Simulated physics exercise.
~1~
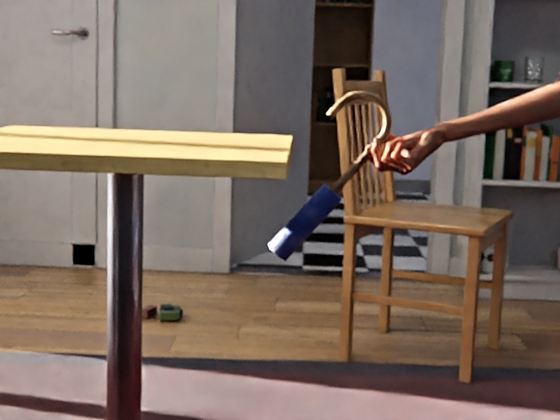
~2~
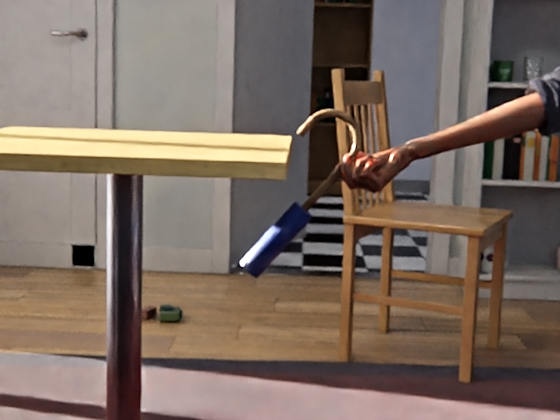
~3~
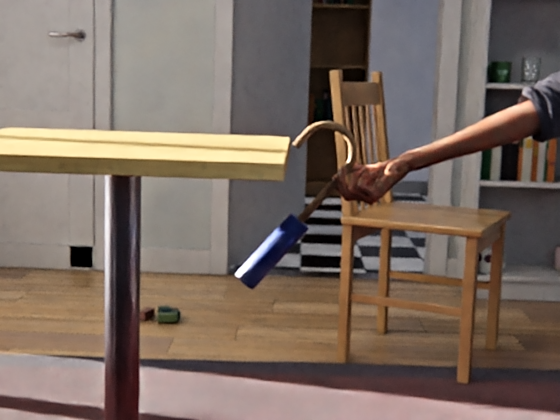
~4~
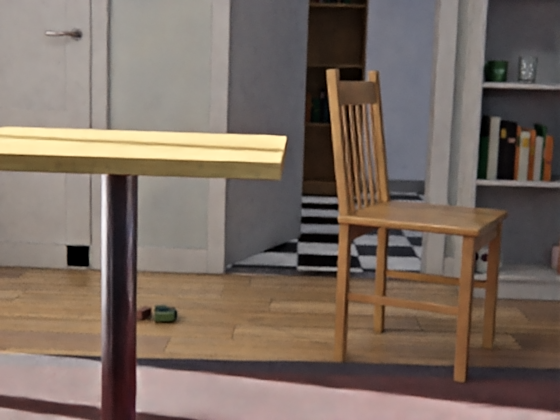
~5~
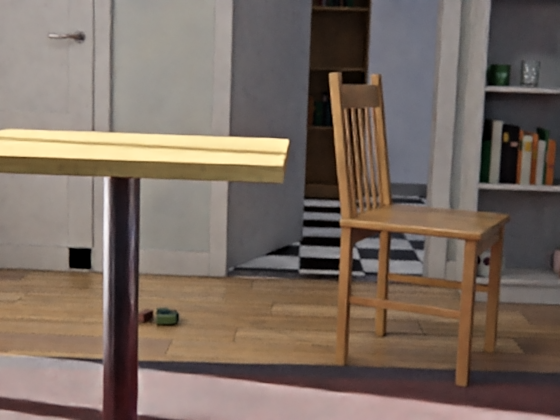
At the start, a hand reaching in from the right holds a folded blue umbrella by its shaft, with the curved wooden handle pointing up, between a pale table and a wooden chair. The hand shifts the umbrella left and a little lower, bringing the tip of the hook close to the table's edge. It settles there for a moment, the hook right by the corner. Then the hand lets go and withdraws, and the umbrella drops past the edge toward the floor instead of hanging. In the end, neither hand nor umbrella is in sight, and the table and chair stand as before.
